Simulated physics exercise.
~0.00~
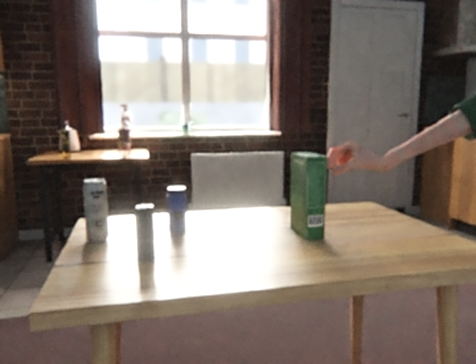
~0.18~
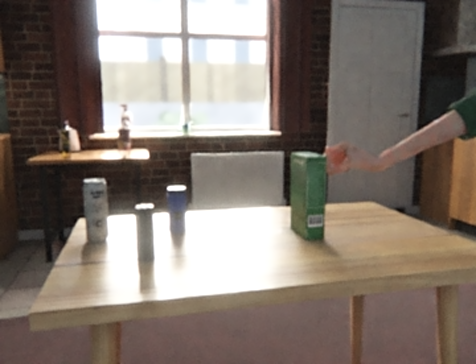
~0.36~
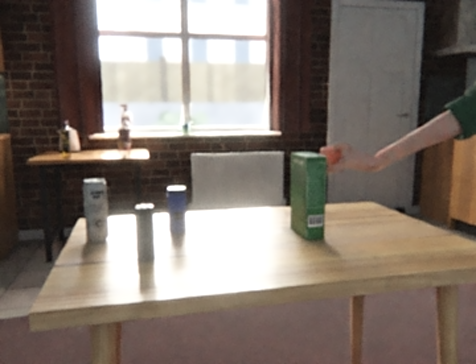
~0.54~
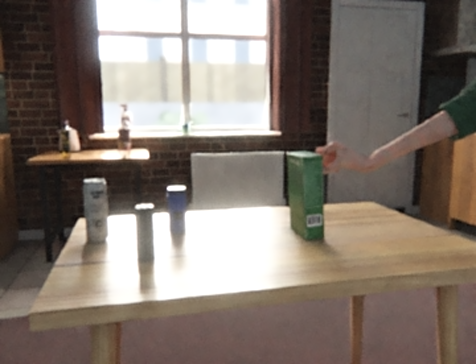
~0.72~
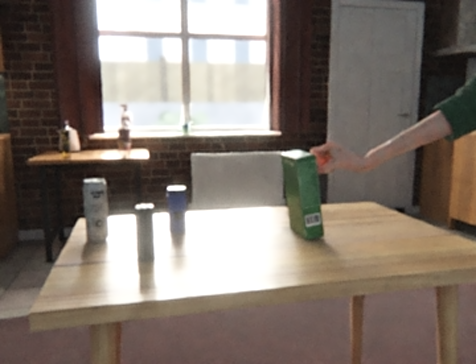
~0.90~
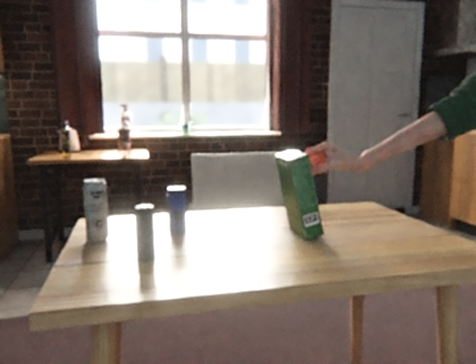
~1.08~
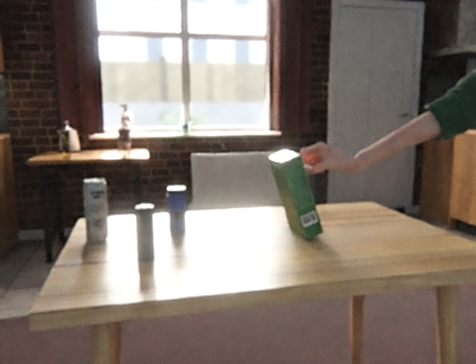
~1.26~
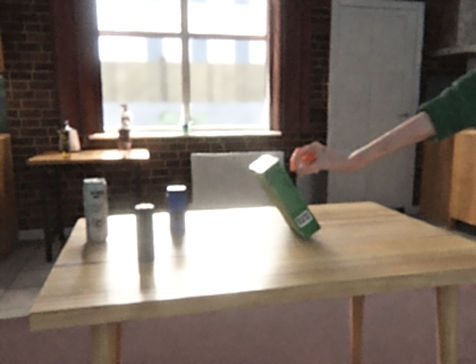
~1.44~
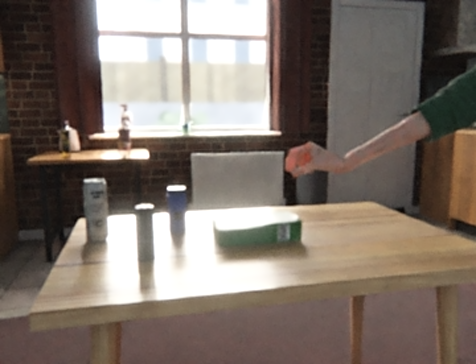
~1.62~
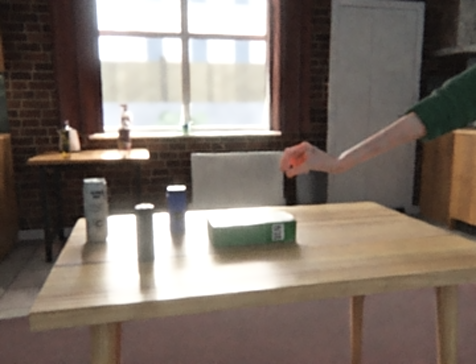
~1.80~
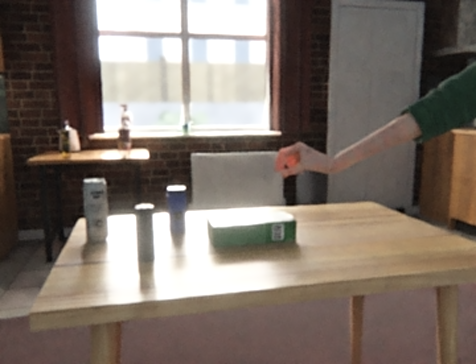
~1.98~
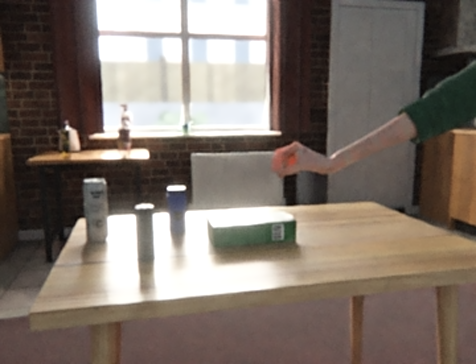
At the start, a green packet stands upright on a wooden table, with a white can, a black shaker and a blue shaker to its left and a bright window behind. A hand reaches in from the right near the packet's top and moves left against it. The packet begins to lean to the left, tilting further as the hand follows. It then topples over onto its side. The hand hovers above, drifting slightly left, while the packet lies flat on the table and the other containers remain standing in place.
